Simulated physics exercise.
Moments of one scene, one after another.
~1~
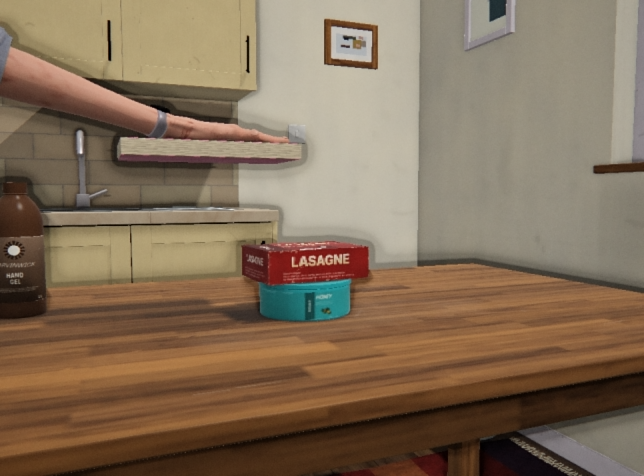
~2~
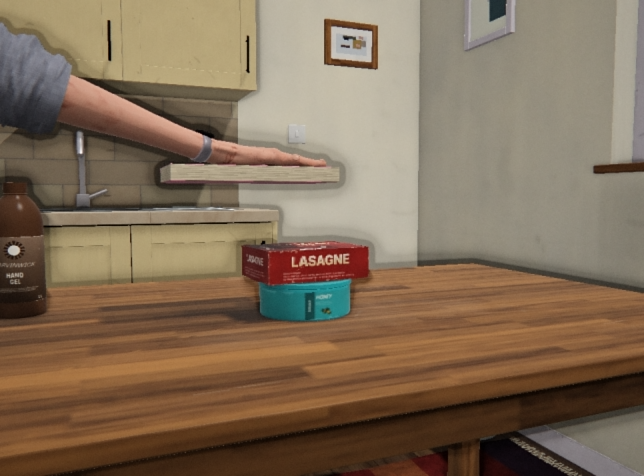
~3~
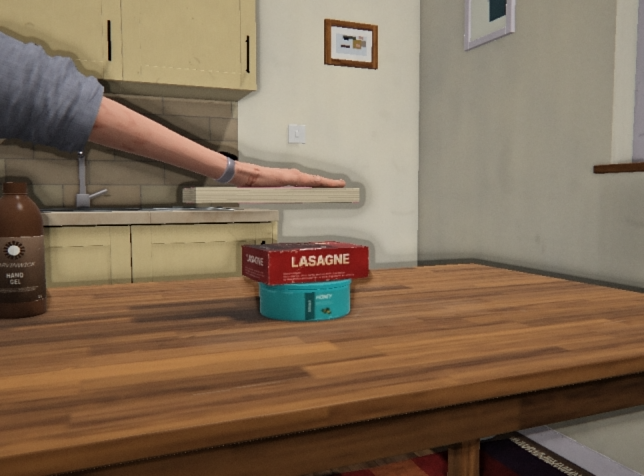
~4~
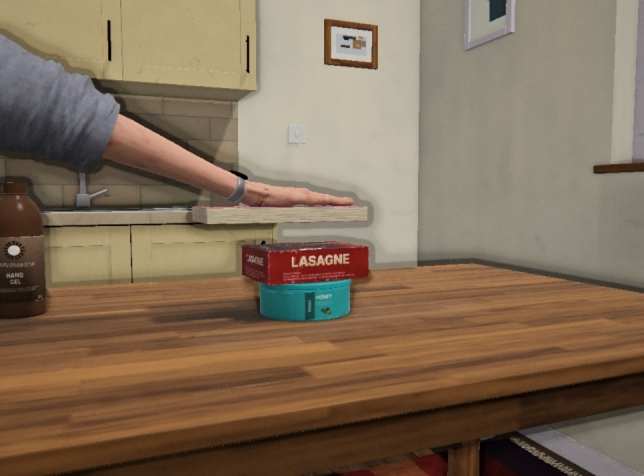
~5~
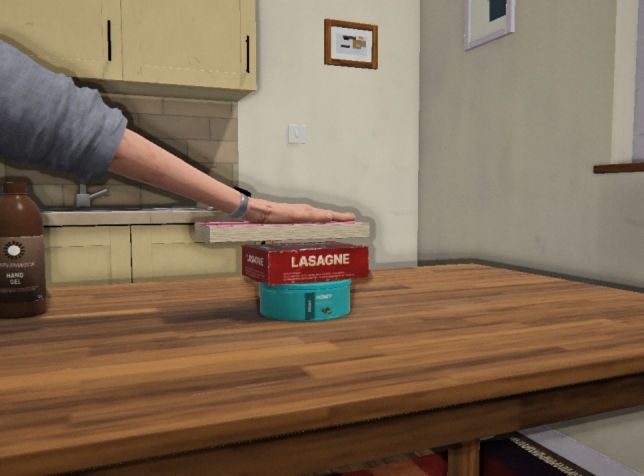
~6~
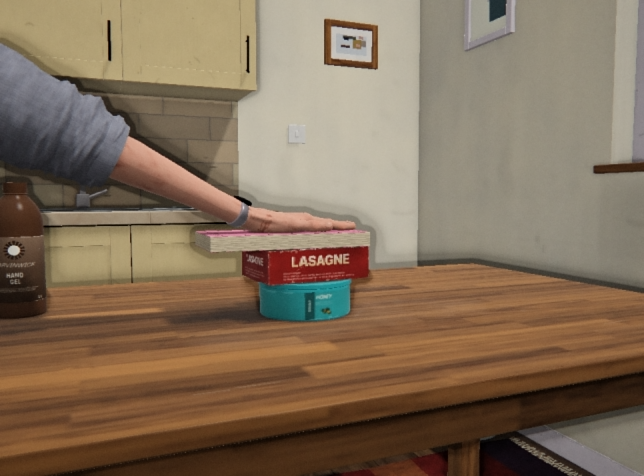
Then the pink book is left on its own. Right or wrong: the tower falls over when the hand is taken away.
Wrong.
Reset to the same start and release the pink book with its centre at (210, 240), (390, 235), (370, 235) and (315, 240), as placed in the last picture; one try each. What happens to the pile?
Well, on the first go it tumbles down, on the second it tumbles down, on the third it tumbles down, and on the fourth it stays steady.
Then, 0.40 s later than the last frame, all is still.
Then, 1.20 s later than the last frame, pink book resting near (281, 239).
When it is over, all 4 as before. End places, in pixels of the last picture, pink book near (281, 239). The pile stays up.
